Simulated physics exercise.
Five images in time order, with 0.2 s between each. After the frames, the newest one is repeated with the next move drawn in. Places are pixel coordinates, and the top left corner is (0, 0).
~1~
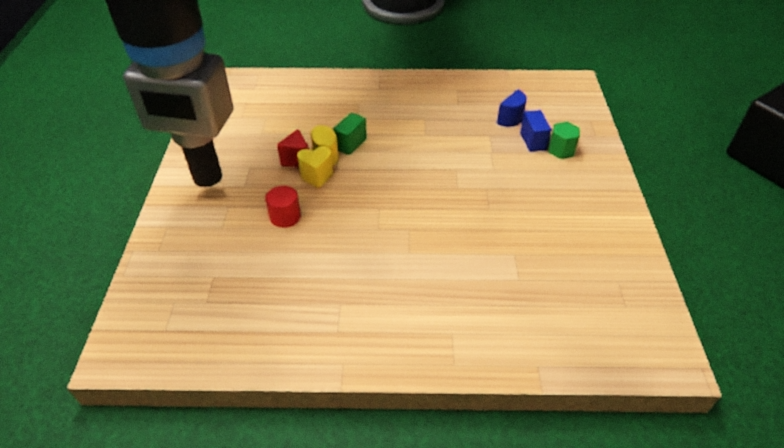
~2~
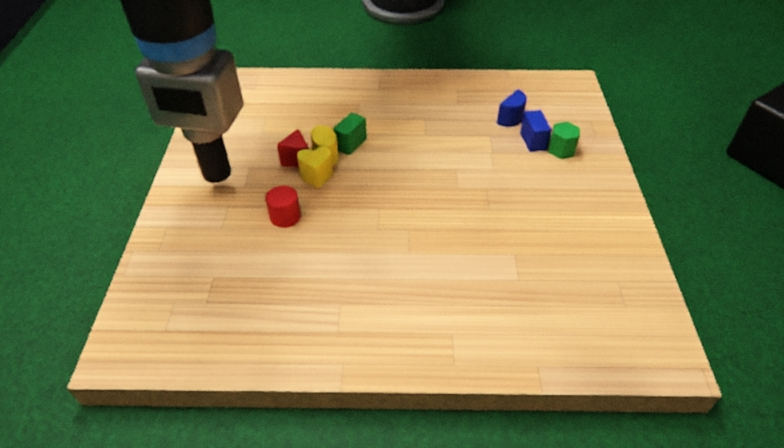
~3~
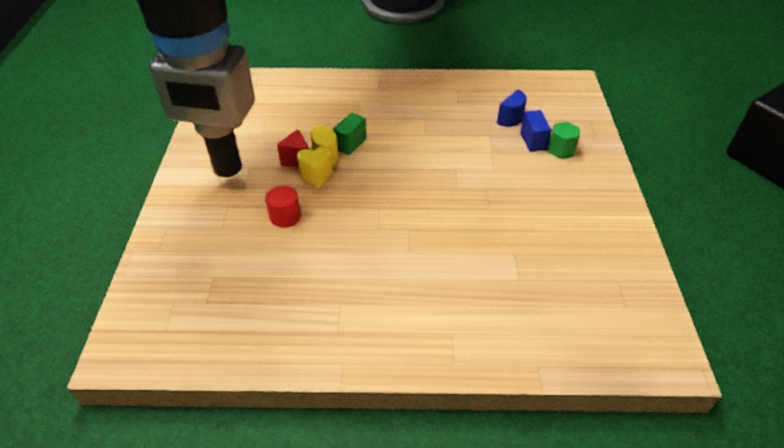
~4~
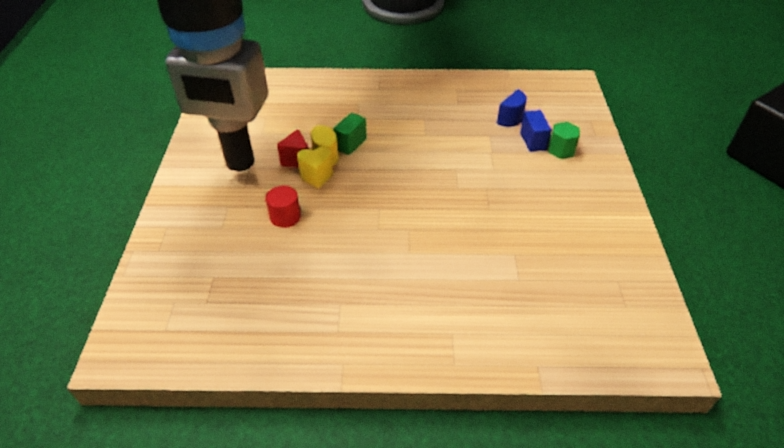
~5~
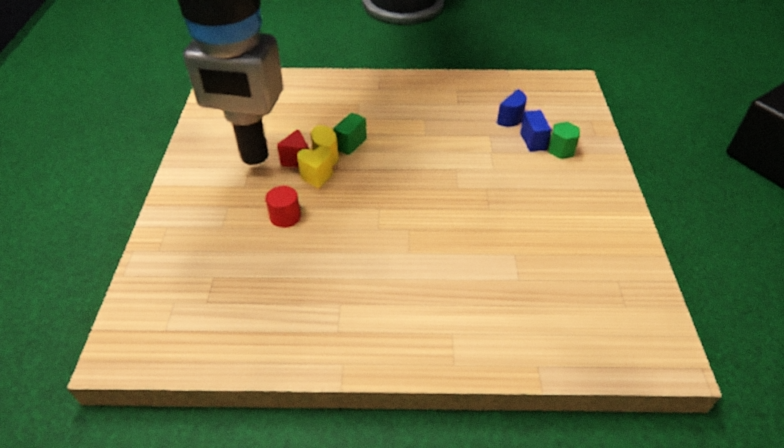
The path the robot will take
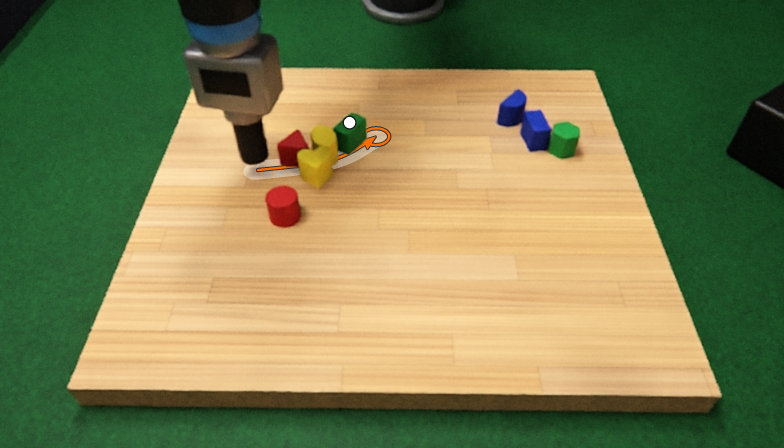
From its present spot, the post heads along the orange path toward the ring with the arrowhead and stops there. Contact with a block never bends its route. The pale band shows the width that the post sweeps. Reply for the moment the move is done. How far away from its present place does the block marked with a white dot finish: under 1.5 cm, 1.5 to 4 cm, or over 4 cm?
My prediction: Over 4 cm.
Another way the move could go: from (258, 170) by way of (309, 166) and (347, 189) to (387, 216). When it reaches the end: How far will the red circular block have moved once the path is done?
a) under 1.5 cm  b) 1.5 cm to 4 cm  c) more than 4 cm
That would be a.
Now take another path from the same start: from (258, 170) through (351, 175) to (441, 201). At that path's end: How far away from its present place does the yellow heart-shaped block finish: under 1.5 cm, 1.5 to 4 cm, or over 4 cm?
Verdict: More than 4 cm.
Path on the board, from (258, 170) via (302, 165) and (344, 155), ending at (376, 137); the dot is on the green oblong.
What follows on the original path. One third of the way, post (301, 151); red three-sided block (330, 135); yellow heart-shaped block (324, 157), turned 15° clockwise; yellow elliptical block (351, 129), turned 20° anticlockwise; green oblong (371, 115).
Two thirds of the way, post (345, 141); red three-sided block (372, 125); yellow heart-shaped block (337, 159), turned 55° clockwise; yellow elliptical block (392, 119), turned 20° anticlockwise; green oblong (401, 101), turned 40° anticlockwise.
At the end, post (376, 123); red three-sided block (405, 112), turned 25° clockwise; yellow heart-shaped block (337, 159), turned 55° clockwise; yellow elliptical block (427, 113); green oblong (414, 97), turned 115° anticlockwise.
